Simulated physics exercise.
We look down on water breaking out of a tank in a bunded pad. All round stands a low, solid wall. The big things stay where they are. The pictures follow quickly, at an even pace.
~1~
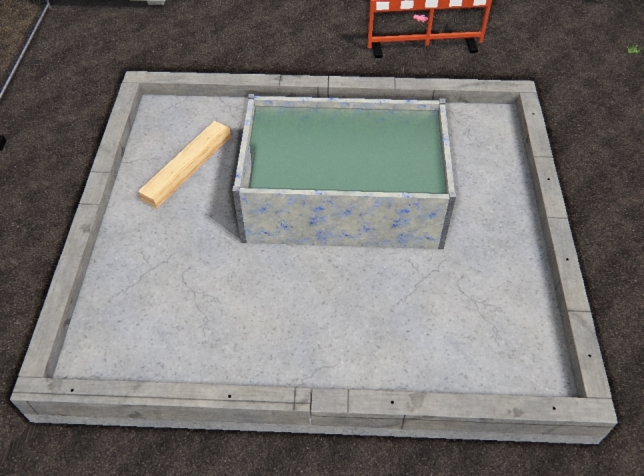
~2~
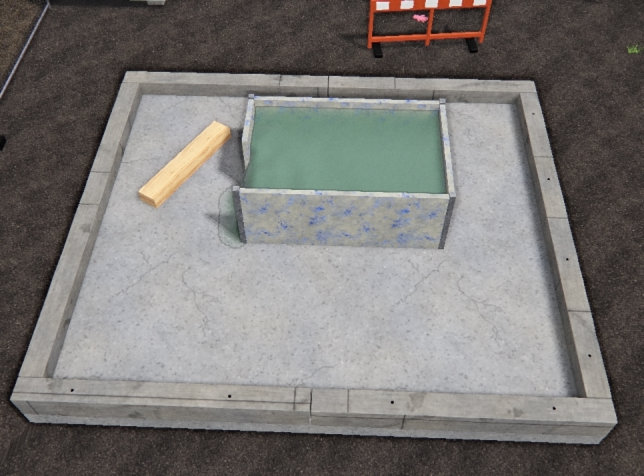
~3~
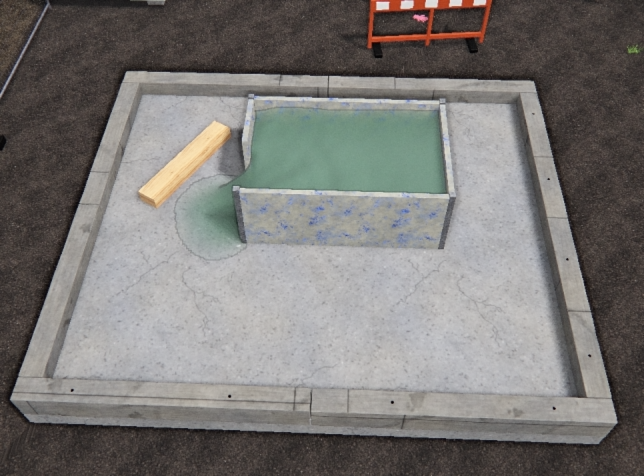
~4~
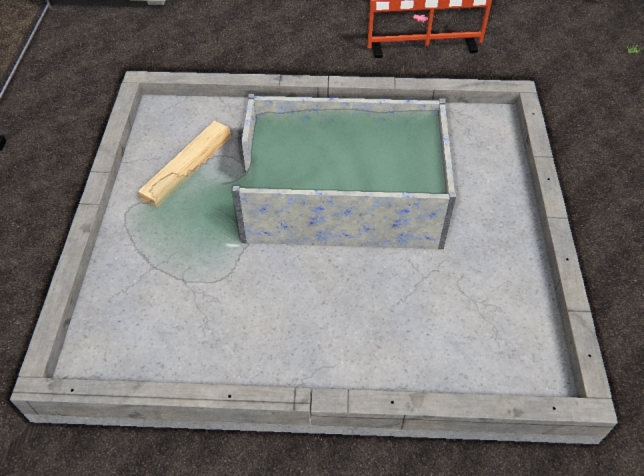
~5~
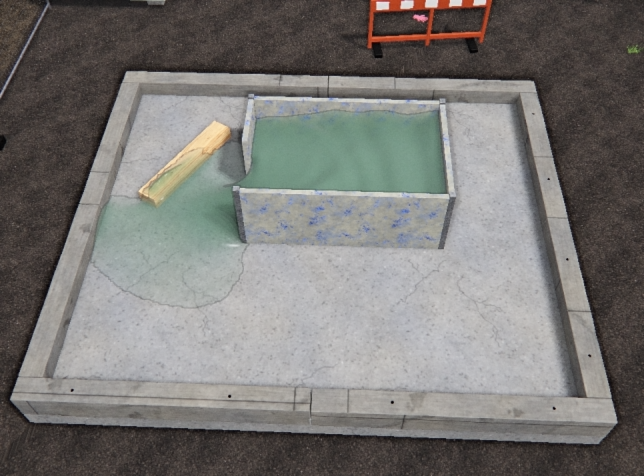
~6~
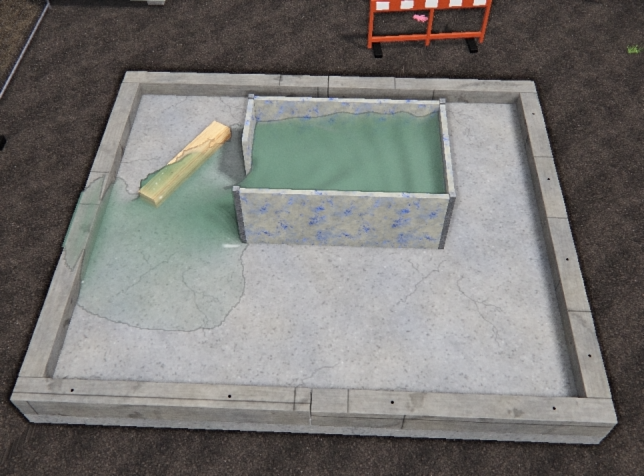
Green water breaks out of a stone-sided tank on a pale concrete pad ringed by a low wall, seen from above by a still camera. The tank stands above centre, with a tan wooden block to its left and an orange-and-white barrier behind. Water pours from the tank's left end, spreads left and forward, washes over the block and reaches the left wall as the tank's level drops slightly.
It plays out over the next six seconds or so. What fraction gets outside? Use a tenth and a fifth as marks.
The share lost is from a tenth to a fifth.
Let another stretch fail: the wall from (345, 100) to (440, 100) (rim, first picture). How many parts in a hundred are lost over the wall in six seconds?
About 28 per cent.
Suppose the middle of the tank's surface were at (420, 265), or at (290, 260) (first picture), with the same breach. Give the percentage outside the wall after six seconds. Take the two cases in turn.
Near 12 and 24 in a hundred.
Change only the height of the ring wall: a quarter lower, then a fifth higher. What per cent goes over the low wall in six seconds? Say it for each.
Near 24 and 8 in a hundred.
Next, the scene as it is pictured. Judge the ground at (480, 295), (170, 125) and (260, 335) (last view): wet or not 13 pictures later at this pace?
In turn: No water, awash, awash.
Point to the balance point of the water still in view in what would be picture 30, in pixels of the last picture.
Around (274, 216).
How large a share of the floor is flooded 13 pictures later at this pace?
Some 45 per cent.
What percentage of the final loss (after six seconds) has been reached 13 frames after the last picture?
About 65 per cent.
A moment on, water covers 25 % of the floor; the low wall has let 0 % over.
Next, water covers 30 % of the floor; the low wall has let 1 % over.
Then, water covers 40 % of the floor; the low wall has let 9 % over.
Later, water covers 75 % of the floor; the low wall has let 13 % over.
In the end, water covers 85 % of the floor; the low wall has let 14 % over.
